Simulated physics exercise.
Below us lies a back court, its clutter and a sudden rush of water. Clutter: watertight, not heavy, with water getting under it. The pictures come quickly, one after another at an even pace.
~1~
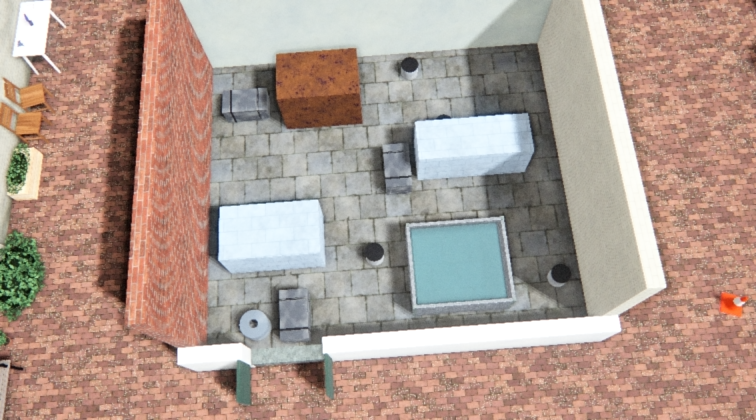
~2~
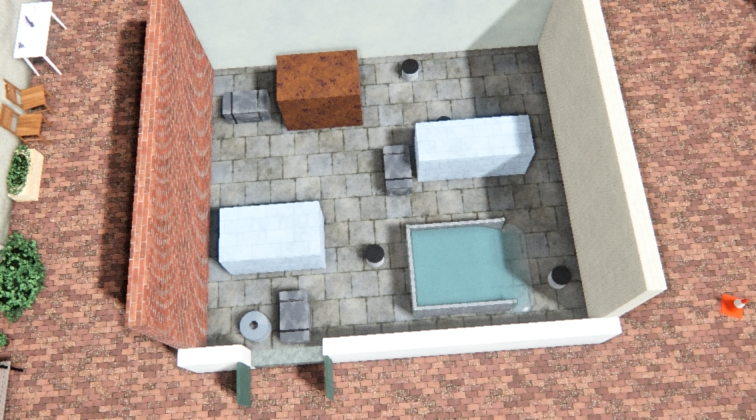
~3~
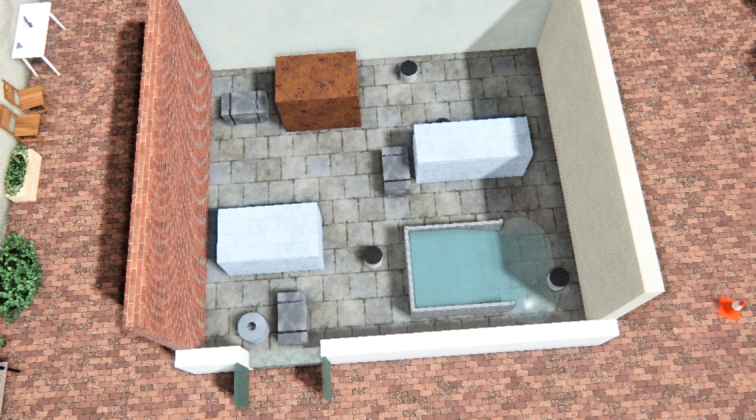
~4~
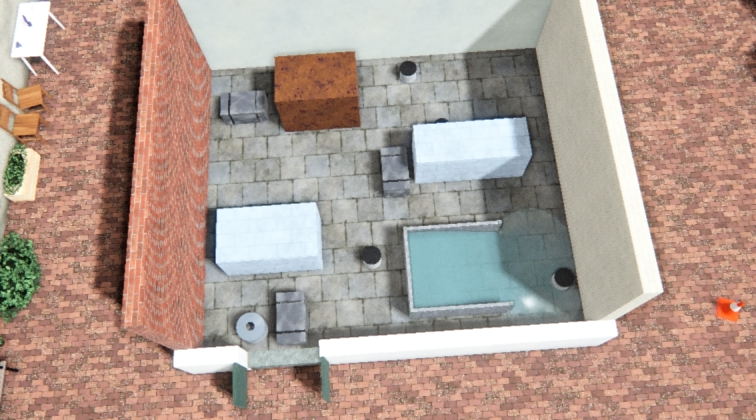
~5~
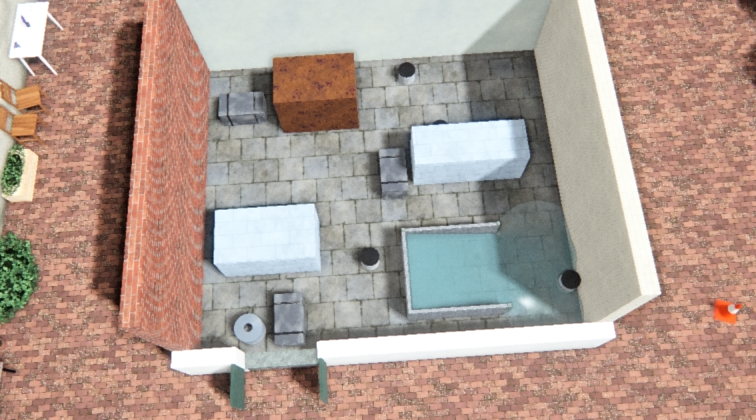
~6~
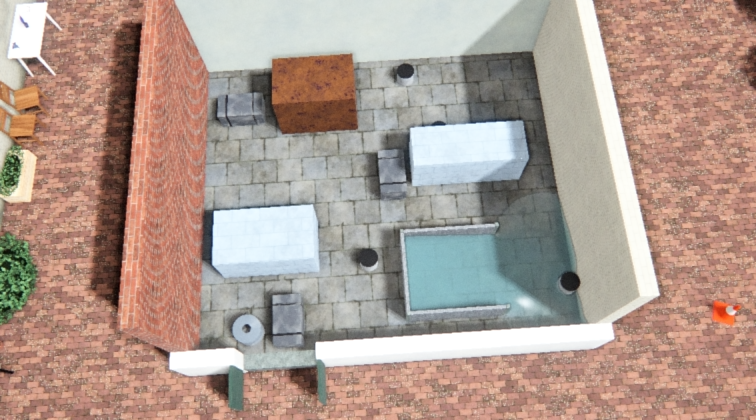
Water spreading from the open right side of a stone-rimmed pool across courtyard paving, nudging a dark pail slightly right.
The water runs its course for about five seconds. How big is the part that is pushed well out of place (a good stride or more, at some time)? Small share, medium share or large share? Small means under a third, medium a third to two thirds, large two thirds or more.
A small share.
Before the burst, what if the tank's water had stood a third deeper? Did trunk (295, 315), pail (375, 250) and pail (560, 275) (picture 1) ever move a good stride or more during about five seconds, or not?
Note, listed order: Didn't cover it / didn't cover it / covered it.
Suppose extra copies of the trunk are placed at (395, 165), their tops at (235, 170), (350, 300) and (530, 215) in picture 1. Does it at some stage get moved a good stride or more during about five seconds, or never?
Copy by copy, in order: Largely stays, largely stays, relocated.
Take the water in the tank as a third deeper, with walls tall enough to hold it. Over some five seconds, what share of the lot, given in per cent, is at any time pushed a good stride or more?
Close to 20 in a hundred, give or take.
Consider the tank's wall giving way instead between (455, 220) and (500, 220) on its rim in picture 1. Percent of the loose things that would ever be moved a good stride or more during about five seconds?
Near 0 in a hundred.
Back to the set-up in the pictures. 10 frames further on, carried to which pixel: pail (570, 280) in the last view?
It should be around (546, 308).
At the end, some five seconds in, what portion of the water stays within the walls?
Near 98 per cent.
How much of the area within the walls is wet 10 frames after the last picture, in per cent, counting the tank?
I'd put it near 25 percent.
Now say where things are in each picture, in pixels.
A pail at (561, 273) rests on the ground; a tub at (254, 324), on the bottom; 0 of 8 have shifted, in the first picture.
A pail at (562, 275) rests on the ground; a tub at (254, 325), on the bottom; 0 of 8 have shifted, in the second picture.
A pail at (560, 277), on the bottom; a tub at (252, 326), on the bottom; 0 of 8 have shifted, in the third picture.
A pail at (564, 277) rests on the ground, close to its start; a tub at (250, 326) rests on the ground; 1 of 8 have shifted, in the fourth picture.
A pail at (571, 279), on the bottom, close to its start; a tub at (248, 328), on the bottom; 1 of 8 have shifted, in the fifth picture.
A pail at (571, 281) floats, close to its start; a tub at (247, 329), on the bottom; 1 of 8 have shifted, in the sixth picture.
A moment on, 0 of 8 are well off their spots; 1 afloat.
Next, 1 of 8 are well off their spots; 1 afloat.
Later, 1 of 8 are well off their spots; 1 afloat.
In the end, 1 of 8 are well off their spots, and 1 have been at some point; 0 afloat.
